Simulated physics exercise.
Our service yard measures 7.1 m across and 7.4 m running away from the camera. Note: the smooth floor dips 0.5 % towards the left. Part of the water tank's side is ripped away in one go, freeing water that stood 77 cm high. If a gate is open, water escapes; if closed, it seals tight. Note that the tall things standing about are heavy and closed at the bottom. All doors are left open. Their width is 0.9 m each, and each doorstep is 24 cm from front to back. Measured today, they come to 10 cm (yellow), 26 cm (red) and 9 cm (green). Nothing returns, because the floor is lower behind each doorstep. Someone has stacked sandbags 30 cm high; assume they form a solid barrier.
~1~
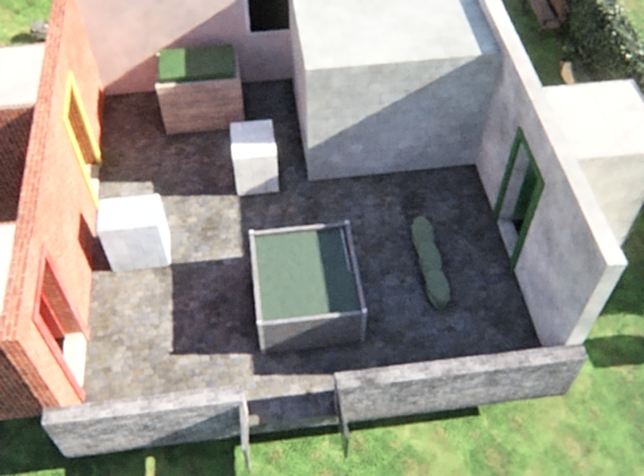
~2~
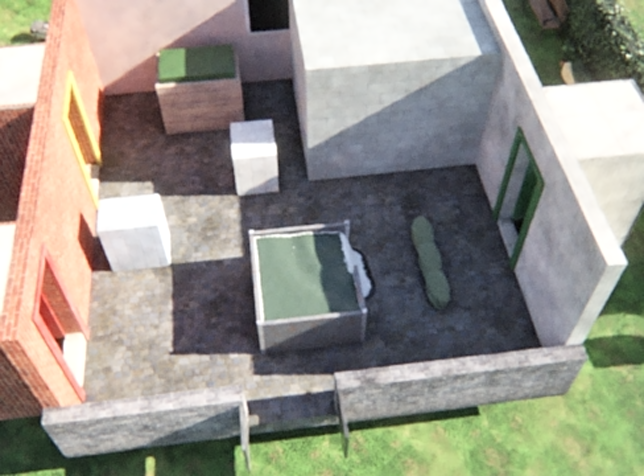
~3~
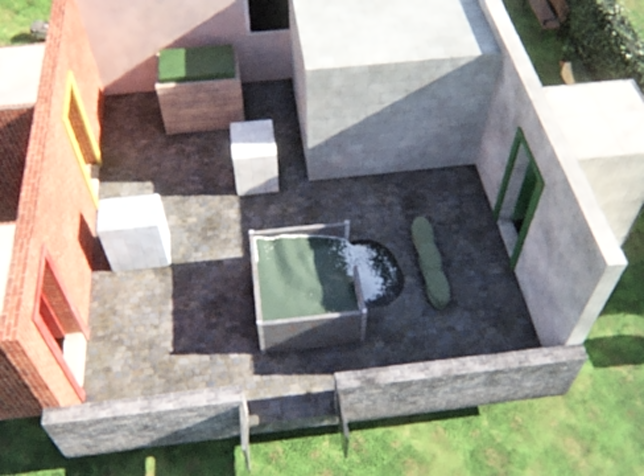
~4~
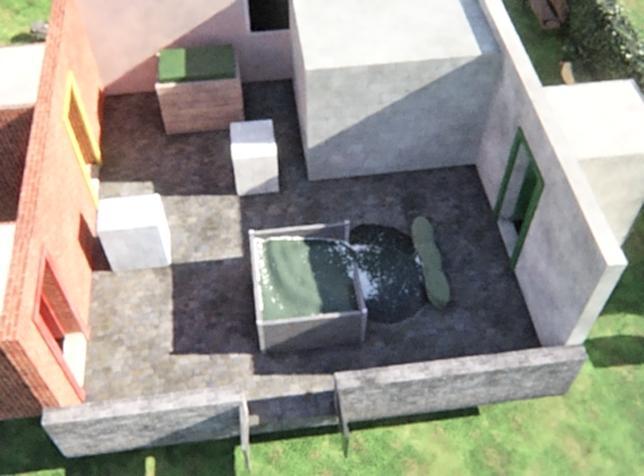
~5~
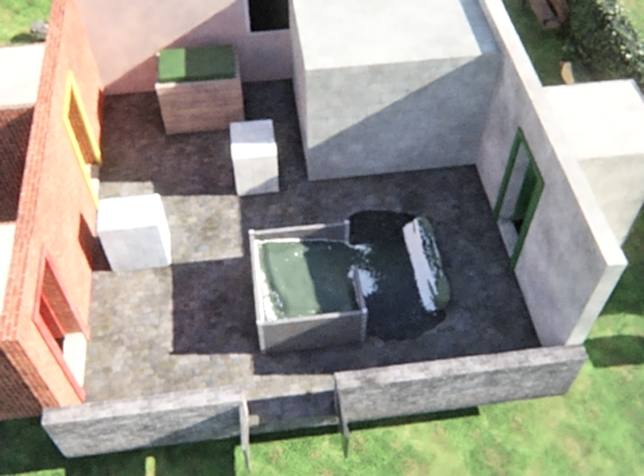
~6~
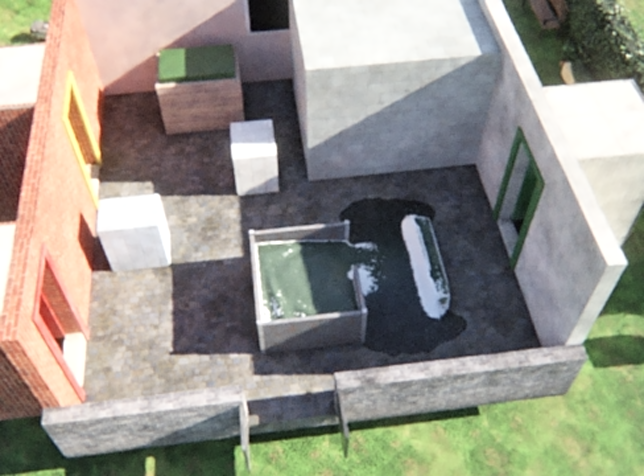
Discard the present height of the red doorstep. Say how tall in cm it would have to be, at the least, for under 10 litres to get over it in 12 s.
Some 8 cm would be enough.
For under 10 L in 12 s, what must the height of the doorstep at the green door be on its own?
About 8.5 cm at green.
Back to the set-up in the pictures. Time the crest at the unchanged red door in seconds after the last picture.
Crest at t of about 7.0 s.
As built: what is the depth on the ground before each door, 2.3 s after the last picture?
Depths, in cm - yellow: 0, red: 0, green: 10.
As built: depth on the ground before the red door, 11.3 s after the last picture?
Lab note: Depth approx. 7.5 cm.
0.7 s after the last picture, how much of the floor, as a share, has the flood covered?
Roughly 20 percent of the floor.
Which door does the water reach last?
That'd be the yellow one.
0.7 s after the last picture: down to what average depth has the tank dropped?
Around 46 cm on average.
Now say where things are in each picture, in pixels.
The first picture shows still water, 77 cm deep, in the water tank at (306, 274); the red door at (65, 333) is dry.
In the second picture, the gap is at (348, 264), the front 0.3 m out at (371, 289); the back of the water tank holds 77 cm.
In the third picture, the front is at (399, 283), 0.8 m from the gap at (348, 266); 0.8 m2 of floor is wet, 76 cm left at the back.
In the fourth picture, the gap is at (348, 267), the front 1.2 m out at (427, 292); the back of the water tank holds 69 cm.
In the fifth picture, water pours out at (348, 267) and has run 1.5 m, to (415, 222); about 6 cm deep outside, 65 cm at the back.
In the sixth picture, water pours out at (348, 267) and has run 1.8 m, to (428, 210); about 6 cm deep outside, 65 cm at the back; the red door at (65, 333), 4.4 m from the gap, is still 4.4 m from the nearest water.
Then, 0.7 s after the last picture water covers 20 % of the floor, deepest (45 cm) near (411, 261); it has not reached the red door.
Then, 2.3 s after the last picture water covers 40 % of the floor, deepest (27 cm) near (414, 270); it has not reached the red door.
Then, 11.3 s after the last picture water covers 90 % of the floor, deepest (8 cm) near (113, 277); 8 cm at the red door, 0 litres in over its 26 cm doorstep.
At the red door as built, the water peaked near 10 cm, 7.1 s after the last picture.
Run again over the same 12 s with other heights there, 18 litres in over 7 cm, 2 litres over 9.5 cm. The limit of 10 litres is kept from about 8 cm up.
